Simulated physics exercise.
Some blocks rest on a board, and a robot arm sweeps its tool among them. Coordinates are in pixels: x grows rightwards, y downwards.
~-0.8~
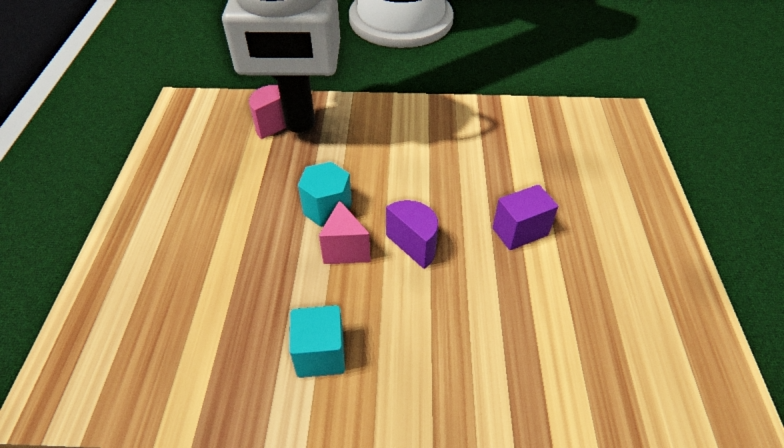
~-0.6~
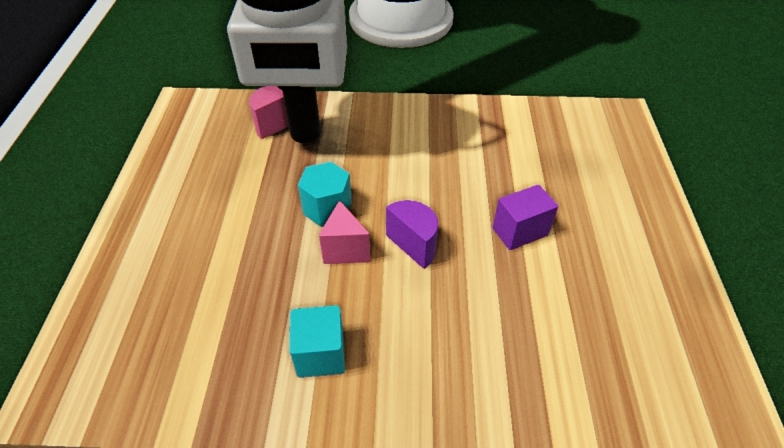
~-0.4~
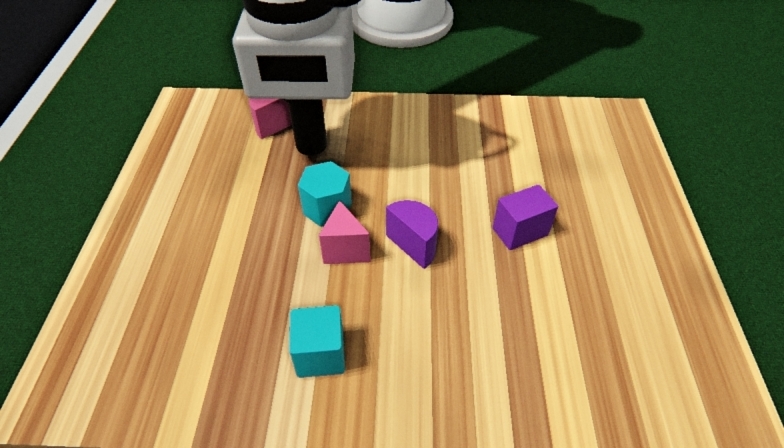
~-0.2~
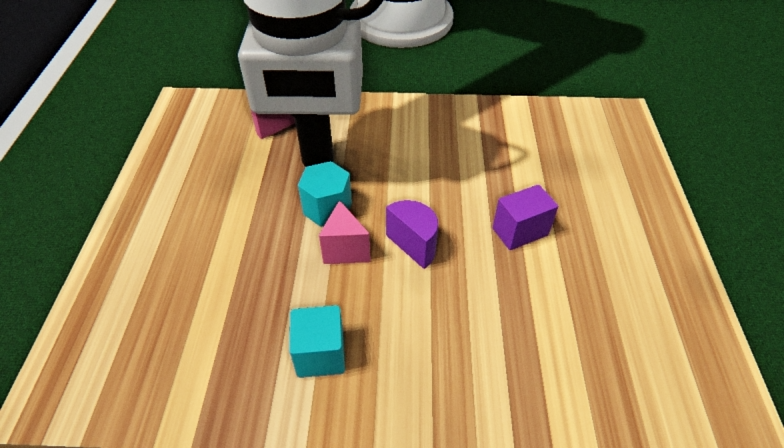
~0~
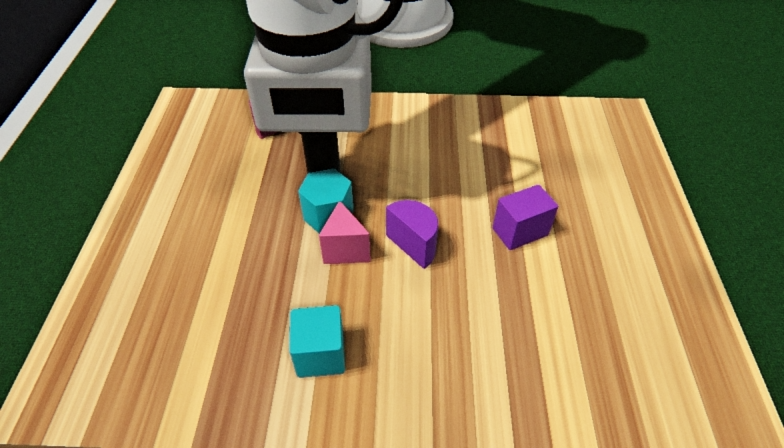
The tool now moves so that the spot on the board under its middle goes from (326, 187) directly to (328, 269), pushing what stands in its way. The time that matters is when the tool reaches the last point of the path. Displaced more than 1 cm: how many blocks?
Two blocks move.
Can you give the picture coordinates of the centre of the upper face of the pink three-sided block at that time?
It ends at (373, 305).
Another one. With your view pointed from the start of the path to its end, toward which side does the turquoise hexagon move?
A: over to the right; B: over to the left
My answer is option B.
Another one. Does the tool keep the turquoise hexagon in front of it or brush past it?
It will keep going ahead of the tool.
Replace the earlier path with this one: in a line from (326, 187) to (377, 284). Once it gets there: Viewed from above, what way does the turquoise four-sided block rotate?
The turquoise four-sided block rotates clockwise.
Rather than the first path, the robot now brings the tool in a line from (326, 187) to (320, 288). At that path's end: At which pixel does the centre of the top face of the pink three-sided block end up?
The centre of its top face lies at (392, 301).
The first path, step by step. One third of the way, tool at (325, 203); turquoise hexagon at (331, 214); pink three-sided block at (349, 252).
Two thirds of the way, tool at (326, 230); turquoise hexagon at (341, 242), turned 25° anticlockwise; pink three-sided block at (357, 275), turned 30° clockwise.
At the end, tool at (327, 260); turquoise hexagon at (349, 271), turned 35° anticlockwise; pink three-sided block at (373, 305), turned 30° clockwise; purple half-round block still.
